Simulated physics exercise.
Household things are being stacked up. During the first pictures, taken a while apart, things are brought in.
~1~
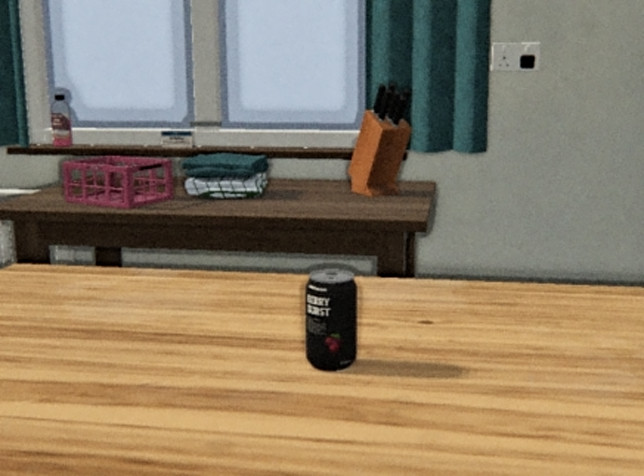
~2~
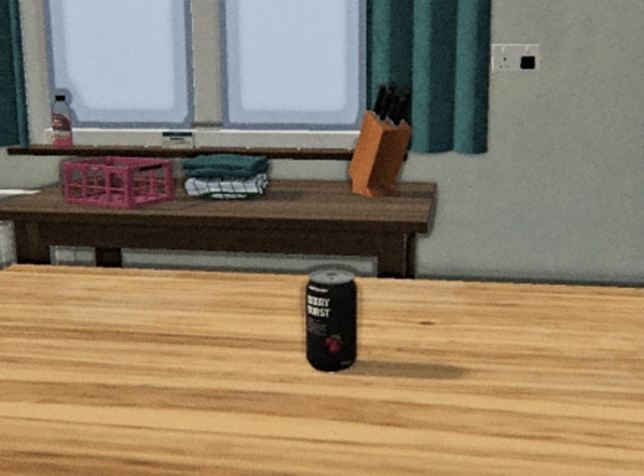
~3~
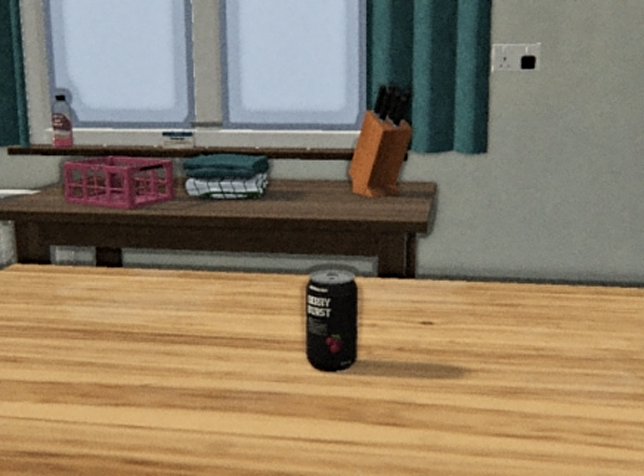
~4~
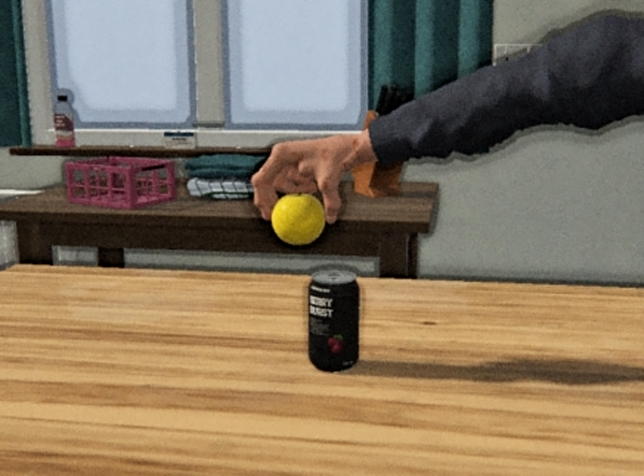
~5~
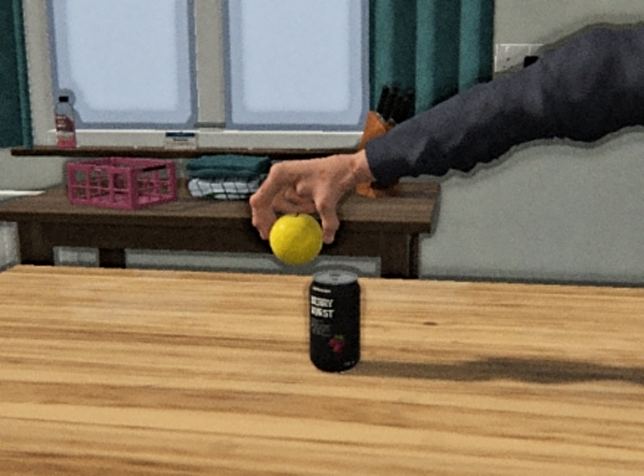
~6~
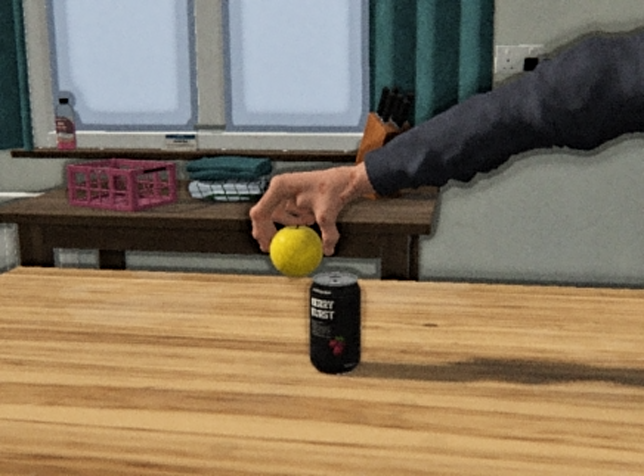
At first, a black can stands alone on a wooden table, with a window, teal curtains and a pink basket behind it. A hand then appears from the right, holding a yellow apple above the can, and lowers it slightly to the can's top, toward its left side.
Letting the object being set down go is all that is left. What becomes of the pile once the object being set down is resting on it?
Safe to say it doesn't work.
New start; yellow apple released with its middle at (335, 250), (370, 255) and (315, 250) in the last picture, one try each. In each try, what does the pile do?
Try one: It stands firm; try two: It topples; try three: It stands firm.
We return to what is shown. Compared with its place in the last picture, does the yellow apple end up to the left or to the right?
Leftward.
Then, 0.30 s after the last picture, yellow apple now fallen.
Then, 0.40 s after the last picture, things are still on the move.
At rest, fallen, yellow apple; black can in place. Seen from the same camera at the end, yellow apple near (254, 340). The pile gives way.
